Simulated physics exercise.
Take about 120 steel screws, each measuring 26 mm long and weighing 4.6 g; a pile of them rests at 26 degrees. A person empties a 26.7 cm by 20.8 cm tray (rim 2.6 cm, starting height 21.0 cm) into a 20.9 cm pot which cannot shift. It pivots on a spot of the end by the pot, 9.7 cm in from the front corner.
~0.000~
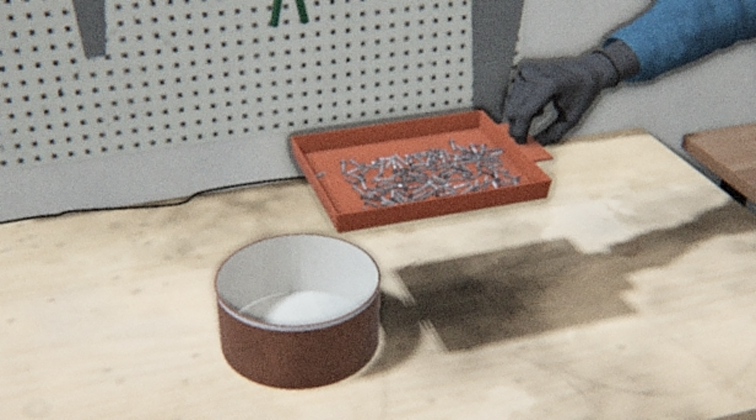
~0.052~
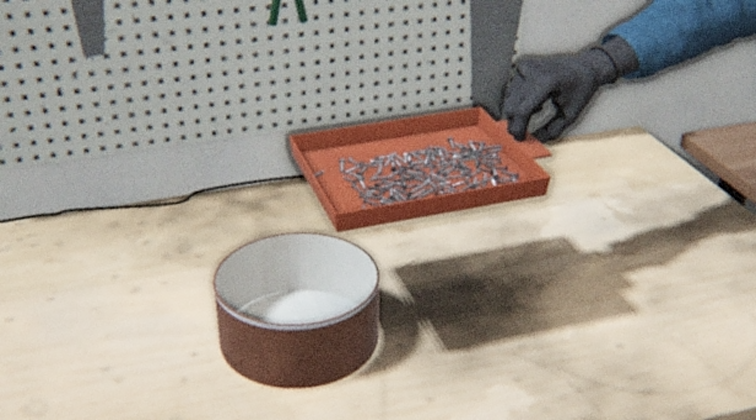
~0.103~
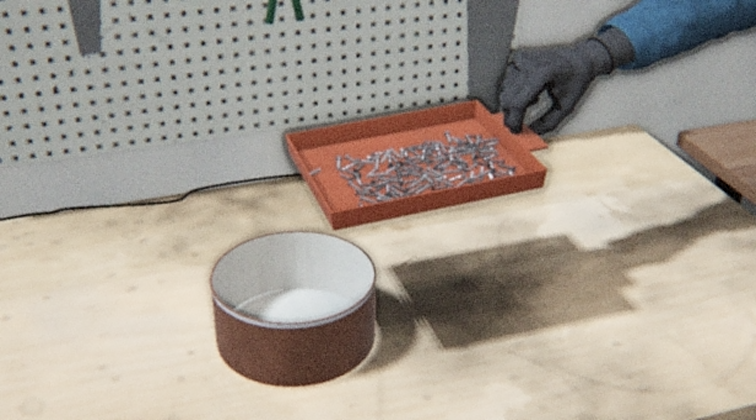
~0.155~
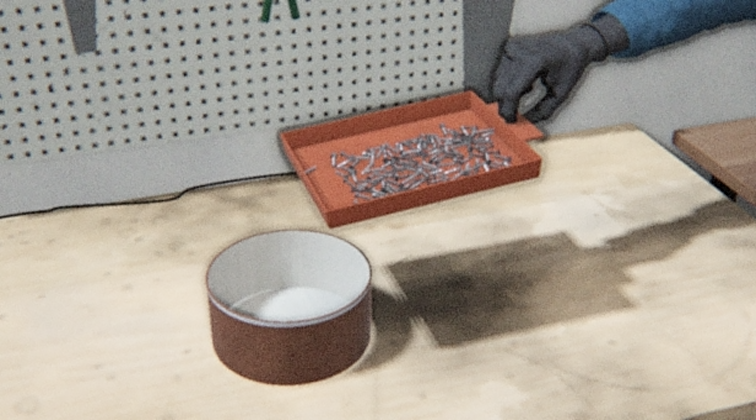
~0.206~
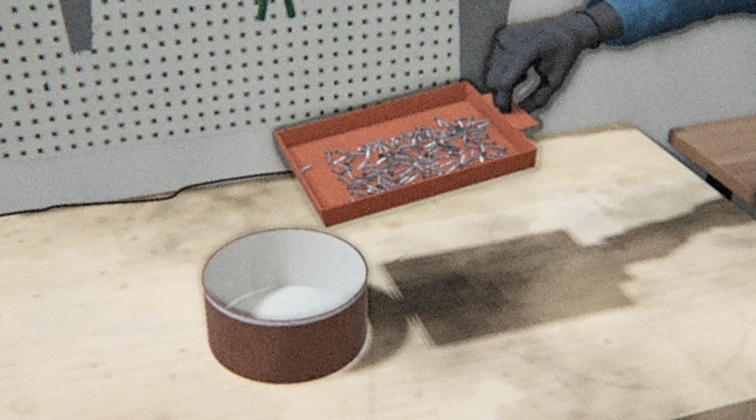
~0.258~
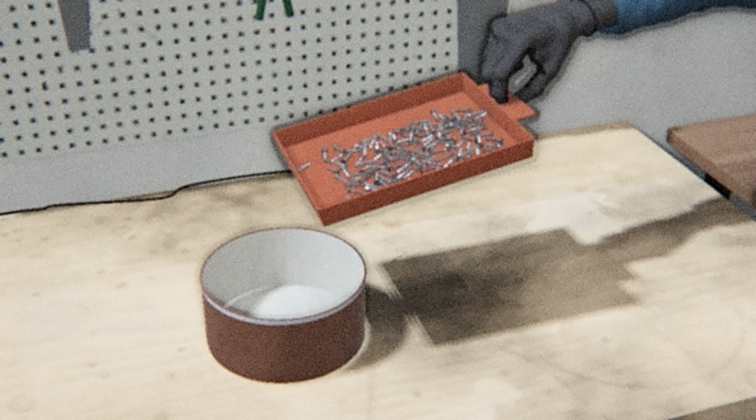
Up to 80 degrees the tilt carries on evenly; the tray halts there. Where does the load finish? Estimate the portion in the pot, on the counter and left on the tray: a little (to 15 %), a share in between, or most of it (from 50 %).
Pot: A share in between; counter: A little; tray: Most of it.
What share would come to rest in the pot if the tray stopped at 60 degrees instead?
In that case some 0 per cent.
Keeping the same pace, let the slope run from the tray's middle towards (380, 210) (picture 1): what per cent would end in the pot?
Something like 40 per cent of the pieces.
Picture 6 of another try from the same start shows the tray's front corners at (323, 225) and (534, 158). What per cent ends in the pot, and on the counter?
The pot gets 45 and the counter 30.
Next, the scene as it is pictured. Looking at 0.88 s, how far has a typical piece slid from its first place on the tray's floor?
About 11 cm.
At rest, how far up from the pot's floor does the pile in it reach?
It gets to about 1.0 cm.
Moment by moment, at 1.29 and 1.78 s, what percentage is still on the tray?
Roughly 100 then 95.
After 0.88 s, tilt 43 degrees; the tray holds 100 %, the pot 0 %.
After 1.29 s, tilt 65 degrees; the tray holds 100 %, the pot 0 %.
After 1.78 s, tilt 80 degrees; the tray holds 95 %, the pot 0 %.
In the end, at 3.1 s, pot 35 %, counter 0 %, tray 65 %.
